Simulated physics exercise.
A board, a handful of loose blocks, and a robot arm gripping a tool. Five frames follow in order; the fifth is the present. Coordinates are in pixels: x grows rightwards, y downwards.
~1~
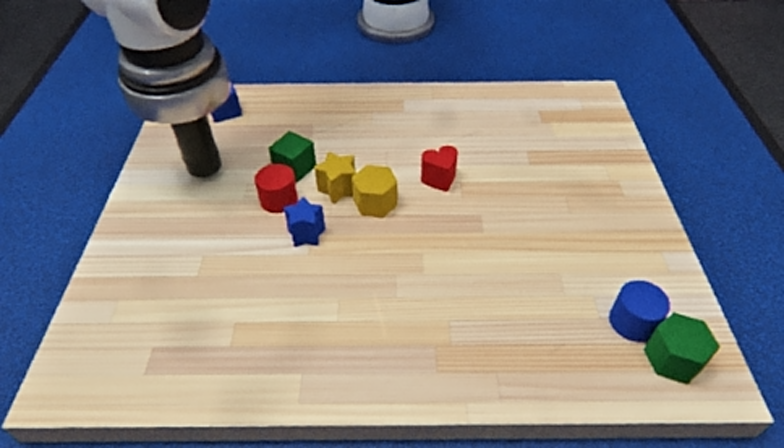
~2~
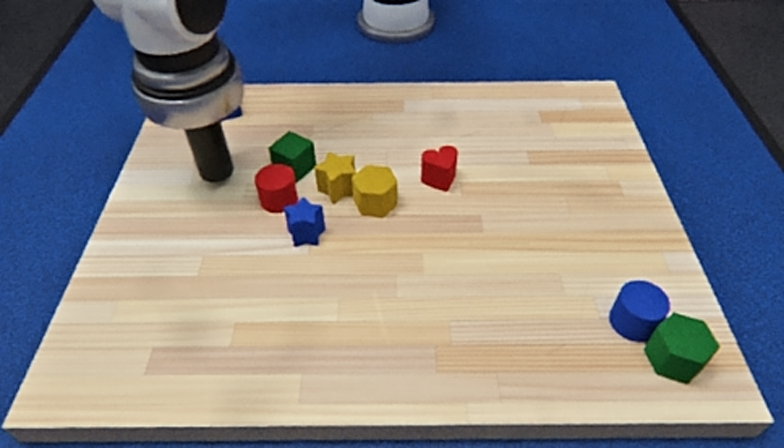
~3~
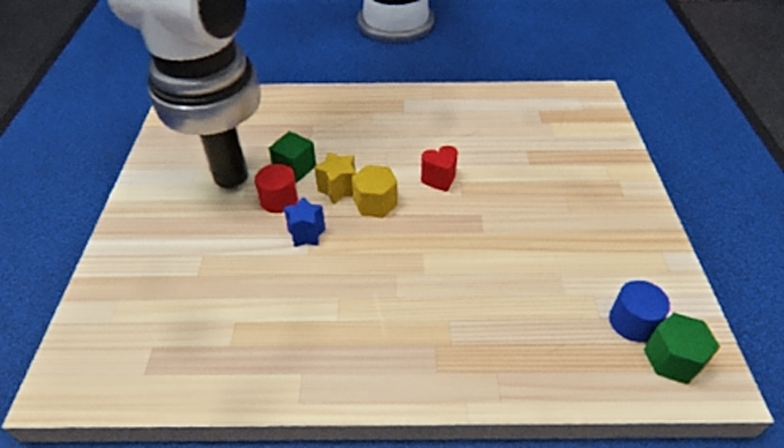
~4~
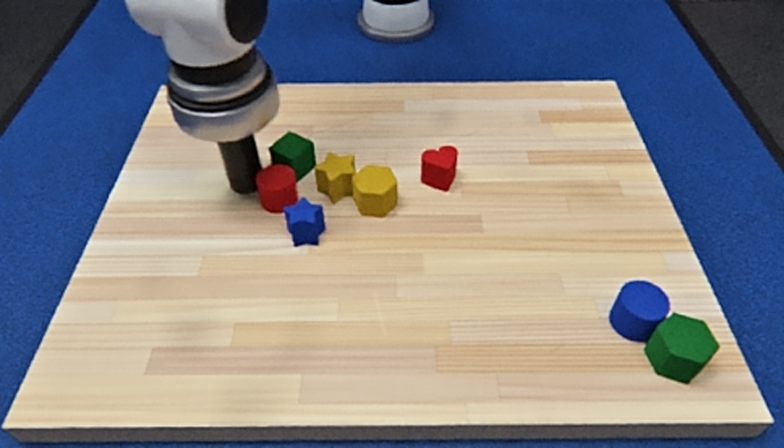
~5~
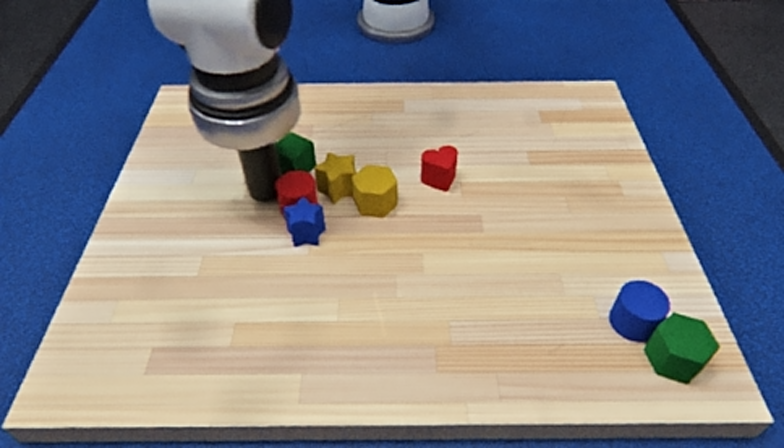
Robot arm moving its dark tool rightward across a wooden board, nudging a red cylinder slightly right among otherwise still coloured blocks.
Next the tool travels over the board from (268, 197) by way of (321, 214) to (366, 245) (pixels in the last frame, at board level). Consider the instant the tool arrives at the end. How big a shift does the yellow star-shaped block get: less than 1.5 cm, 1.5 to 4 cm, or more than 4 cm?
Displaced less than 1.5 cm.
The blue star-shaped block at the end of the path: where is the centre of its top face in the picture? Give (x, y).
It ends at (318, 229).
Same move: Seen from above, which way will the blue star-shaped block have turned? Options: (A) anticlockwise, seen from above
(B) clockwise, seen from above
Option B.
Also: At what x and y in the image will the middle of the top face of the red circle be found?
Its top centre lands on (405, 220).
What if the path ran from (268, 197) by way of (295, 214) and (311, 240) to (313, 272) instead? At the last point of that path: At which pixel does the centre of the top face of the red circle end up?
The top centre is at (343, 200).
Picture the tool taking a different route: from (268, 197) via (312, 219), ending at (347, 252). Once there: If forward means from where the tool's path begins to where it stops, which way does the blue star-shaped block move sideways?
Its sideways move is to the right.
The first path, step by step. One third of the way, tool at (303, 201); red circle at (334, 194); blue star-shaped block at (312, 216), turned 70° clockwise.
Two thirds of the way, tool at (337, 216); red circle at (372, 208); blue star-shaped block at (317, 225), turned 115° clockwise; yellow six-sided block at (384, 179), turned 35° anticlockwise.
At the end, tool at (365, 238); red circle at (405, 220); blue star-shaped block at (318, 229), turned 140° clockwise; yellow star-shaped block not moved; yellow six-sided block at (384, 179), turned 35° anticlockwise.
